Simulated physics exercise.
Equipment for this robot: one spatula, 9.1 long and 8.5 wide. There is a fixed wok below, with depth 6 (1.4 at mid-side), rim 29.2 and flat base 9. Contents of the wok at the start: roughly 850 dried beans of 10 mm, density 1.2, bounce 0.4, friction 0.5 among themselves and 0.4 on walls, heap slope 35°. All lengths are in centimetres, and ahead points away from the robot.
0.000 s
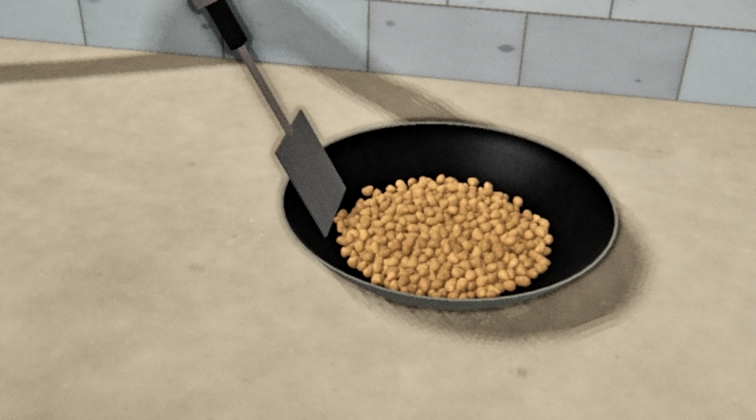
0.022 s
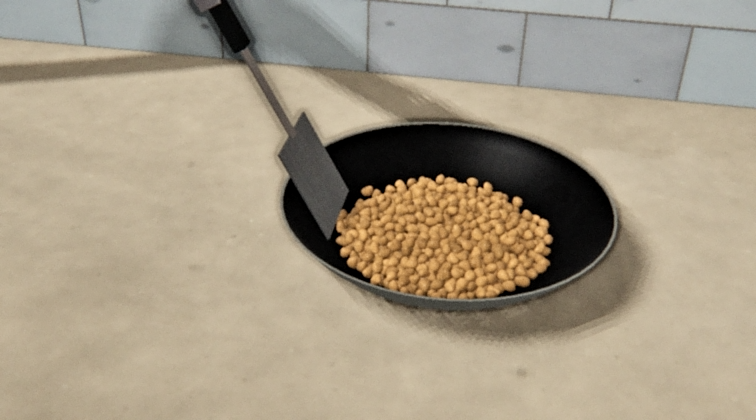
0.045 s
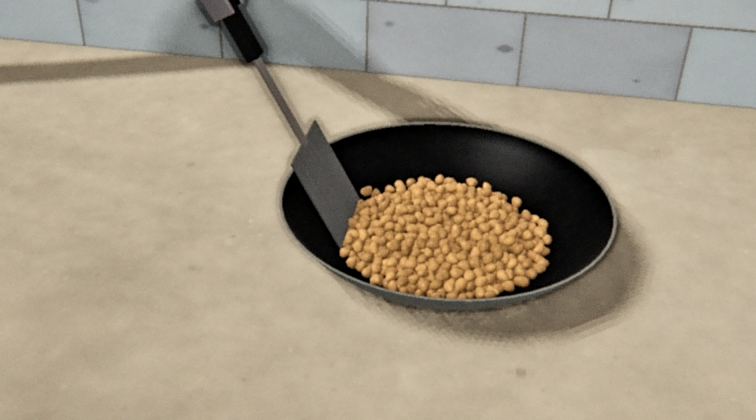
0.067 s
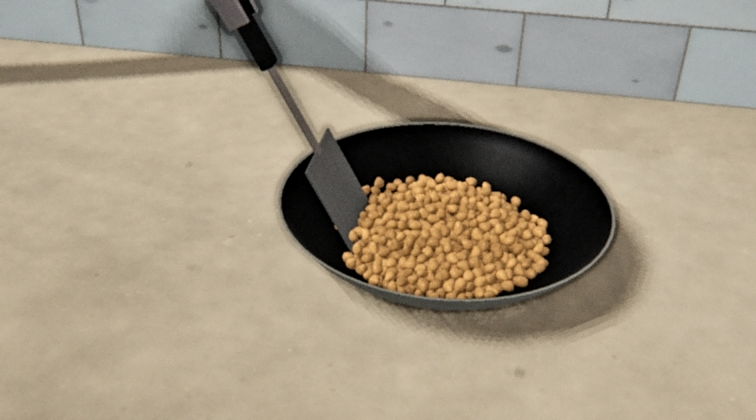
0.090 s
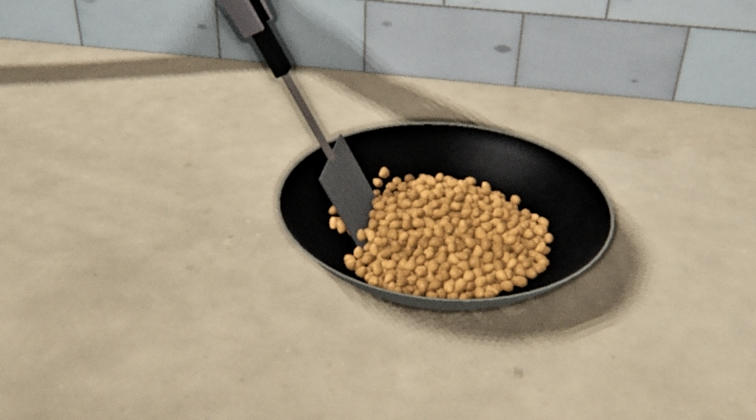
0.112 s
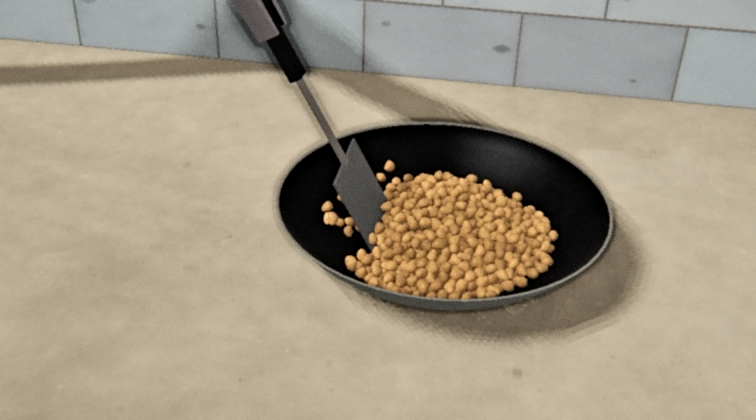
A black wok holding a heap of light brown beans sits on a beige countertop before a wall of blue-grey tiles, seen from above at an angle. A grey spatula with a black handle slants down from the upper left into the wok's left side. The spatula moves right and slightly down into the heap, and a few beans separate around its blade, while the view stays still.
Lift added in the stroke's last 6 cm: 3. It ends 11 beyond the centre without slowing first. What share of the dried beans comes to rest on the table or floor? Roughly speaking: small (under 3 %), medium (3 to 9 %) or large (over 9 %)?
Roughly, large, over 9 %.
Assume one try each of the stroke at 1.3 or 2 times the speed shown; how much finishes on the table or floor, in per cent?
Near 35 and near 45 percent respectively.
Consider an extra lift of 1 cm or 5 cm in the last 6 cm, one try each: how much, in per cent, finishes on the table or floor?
I'd say close to 35 percent for the first and close to 30 percent for the second.
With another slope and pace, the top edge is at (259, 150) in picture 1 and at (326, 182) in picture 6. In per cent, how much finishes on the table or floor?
Near 35 in a hundred.
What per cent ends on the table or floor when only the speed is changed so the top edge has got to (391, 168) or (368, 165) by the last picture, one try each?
I'd estimate some 40 and 40 in a hundred.
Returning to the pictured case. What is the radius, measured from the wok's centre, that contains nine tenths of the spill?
Radial distance: Approx. 30 cm.
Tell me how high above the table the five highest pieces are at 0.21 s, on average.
Height: Approx. 6 cm.
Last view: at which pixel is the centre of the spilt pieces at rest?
Around pixel (688, 278).
After 0.21 s, sloping 62°, highest piece 7 above the table; 853 in the wok.
After 0.31 s, sloping 62°, highest piece 9 above the table; 836 in the wok, 17 on the blade or in flight.
After 0.56 s, sloping 62°, highest piece 7 above the table; 563 in the wok, 275 on the table or floor, 15 on the blade or in flight.
After 1.61 s, sloping 62°, highest piece 7 above the table; 563 in the wok, 290 on the table or floor.
At rest, 563 in the wok, 290 on the table or floor. That is 34 % on the table or floor.
